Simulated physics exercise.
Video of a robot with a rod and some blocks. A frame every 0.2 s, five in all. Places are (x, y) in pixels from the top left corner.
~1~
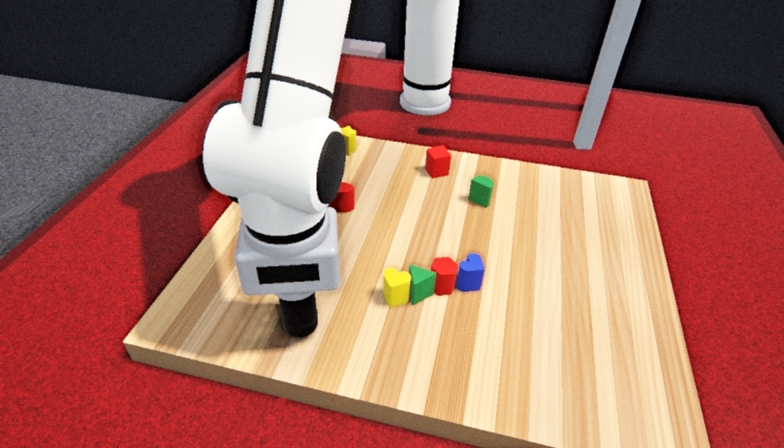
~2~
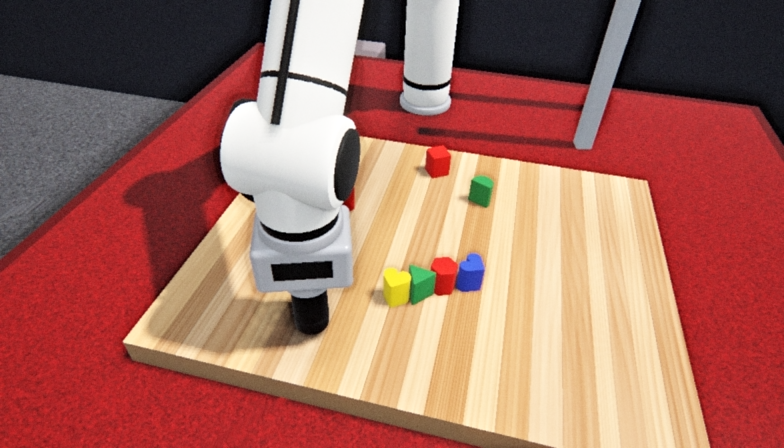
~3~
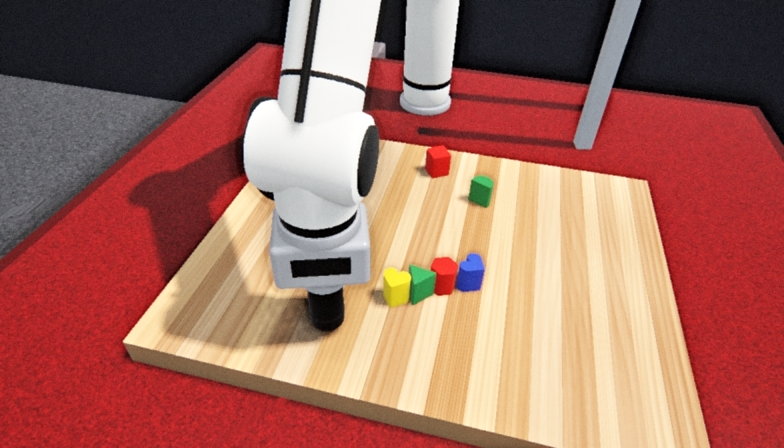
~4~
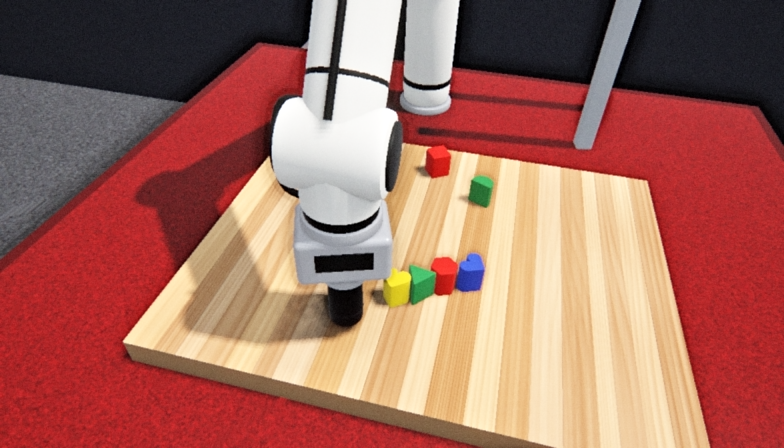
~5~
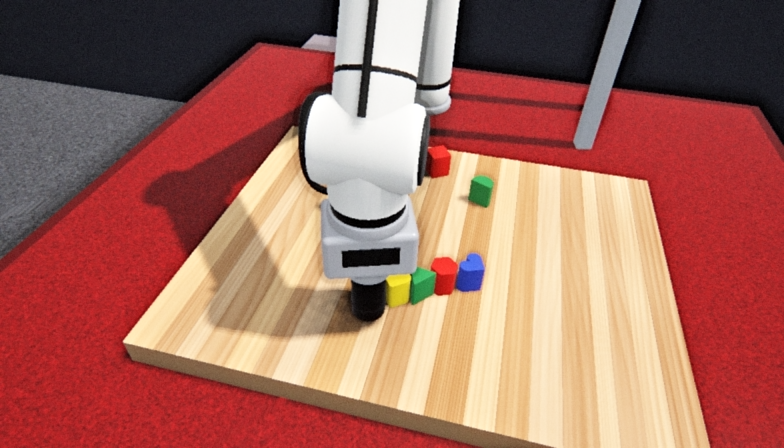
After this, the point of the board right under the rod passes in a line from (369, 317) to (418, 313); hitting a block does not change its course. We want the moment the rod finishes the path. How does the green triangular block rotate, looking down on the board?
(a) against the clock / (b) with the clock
Correct choice: B.
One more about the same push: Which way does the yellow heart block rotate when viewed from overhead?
The answer is counter-clockwise.
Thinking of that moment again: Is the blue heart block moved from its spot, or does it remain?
By the end it is where it was.
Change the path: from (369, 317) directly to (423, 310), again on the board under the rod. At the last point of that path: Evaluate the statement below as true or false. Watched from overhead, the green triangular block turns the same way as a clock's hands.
The statement is correct.
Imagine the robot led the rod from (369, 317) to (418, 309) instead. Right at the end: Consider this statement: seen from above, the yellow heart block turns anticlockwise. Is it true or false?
True - the claim holds.
What follows on the original path. Halfway along, rod (395, 308); yellow heart block (402, 274), turned 45° anticlockwise; green triangular block (423, 271), turned 15° clockwise.
At the end, rod (419, 306); yellow heart block (403, 271), turned 65° anticlockwise; green triangular block (424, 270), turned 20° clockwise; red hexagon still; blue heart block still.
